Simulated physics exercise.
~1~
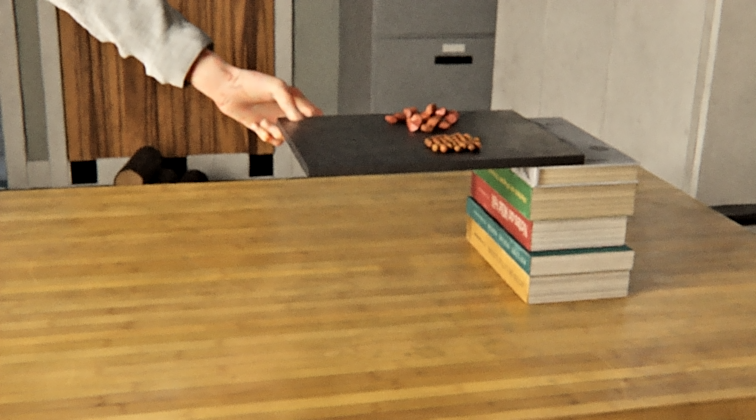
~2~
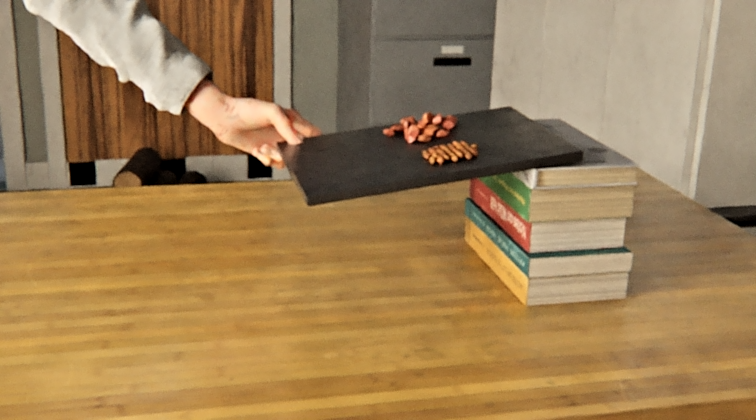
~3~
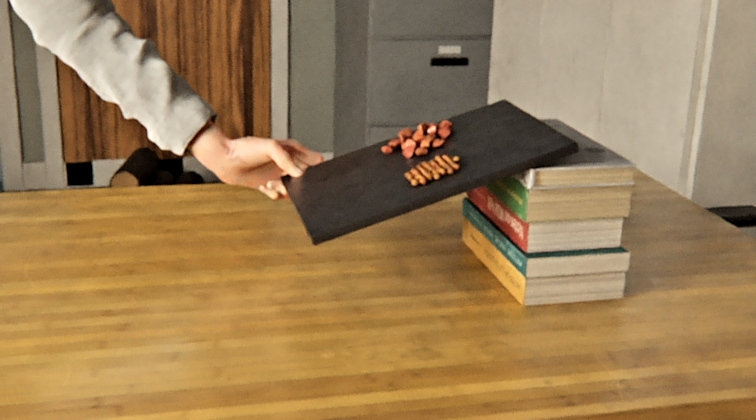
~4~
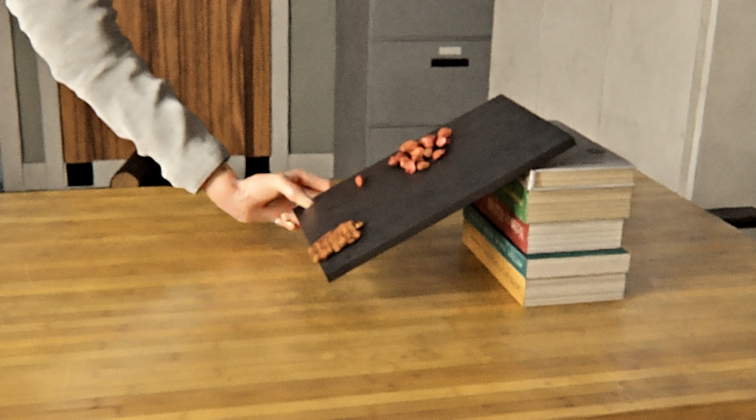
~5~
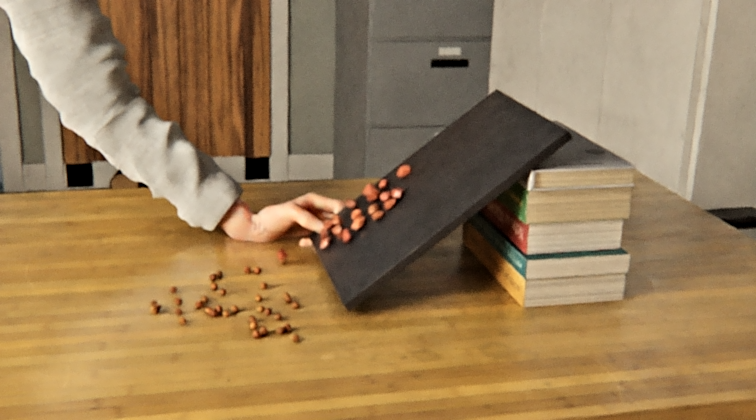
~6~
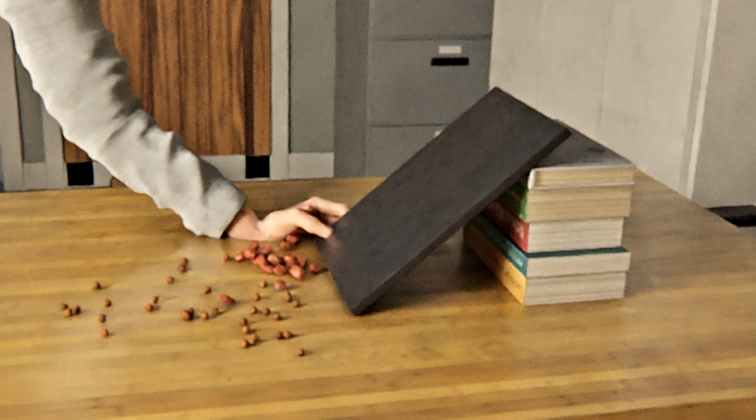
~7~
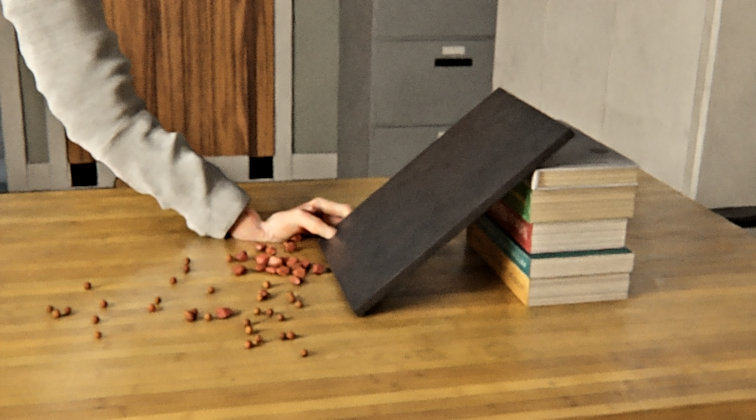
A hand lowers one end of a dark board until reddish and brown nuts slide onto the table.
